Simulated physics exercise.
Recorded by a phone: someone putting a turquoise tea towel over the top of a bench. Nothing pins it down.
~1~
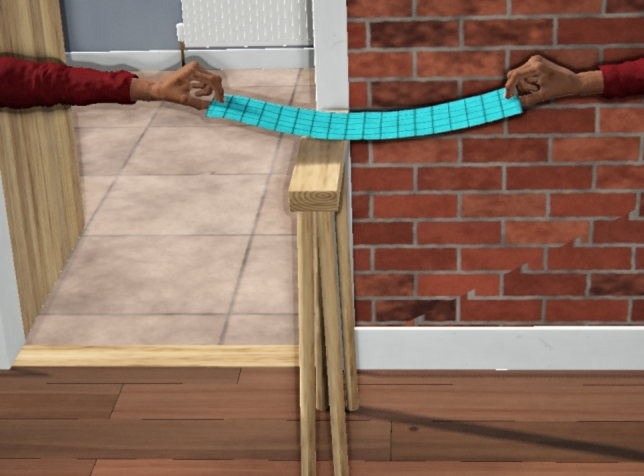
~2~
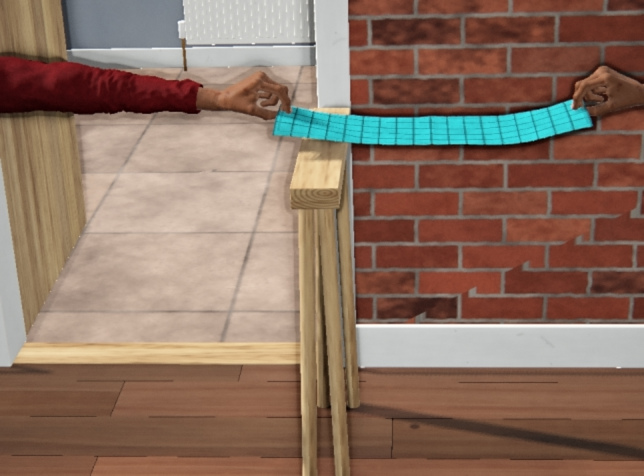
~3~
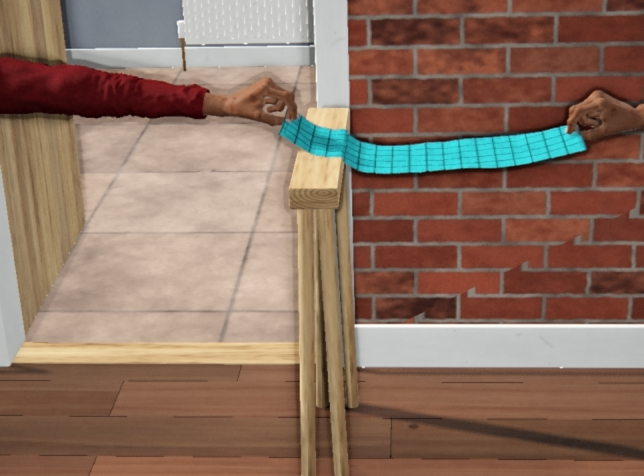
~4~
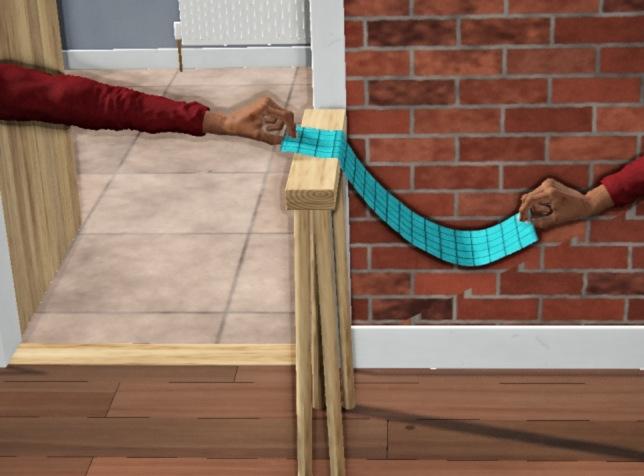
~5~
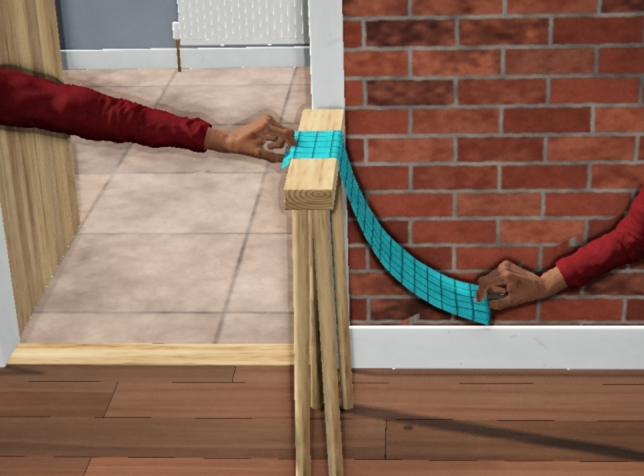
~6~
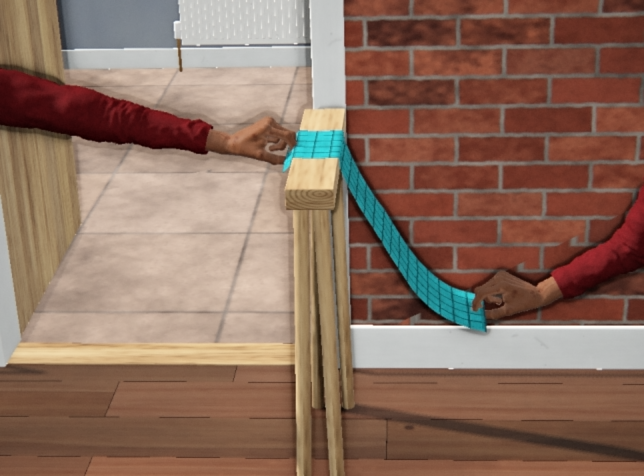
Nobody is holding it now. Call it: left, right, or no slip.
Right.
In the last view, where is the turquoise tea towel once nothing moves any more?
It settles near (404, 456).
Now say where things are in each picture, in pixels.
The first frame shows left end (211, 117); right end (516, 114); top of the bench (313, 195).
The second frame shows left end (278, 135); right end (587, 127).
The third frame shows left end (284, 137); right end (581, 151); top of the bench (313, 193).
The fourth frame shows left end (285, 151); right end (533, 242).
The fifth frame shows left end (285, 167); right end (484, 324).
The sixth frame shows left end (287, 169); right end (481, 331); far more of it on the right.
Then, 0.34 s later than the last view, tea towel clear of the top and falling near (389, 324).
Then, 0.58 s later than the last view, tea towel in a heap on the floor near (404, 454).
Finally, tea towel in a heap on the floor near (404, 456). The turquoise tea towel goes down on the right side.
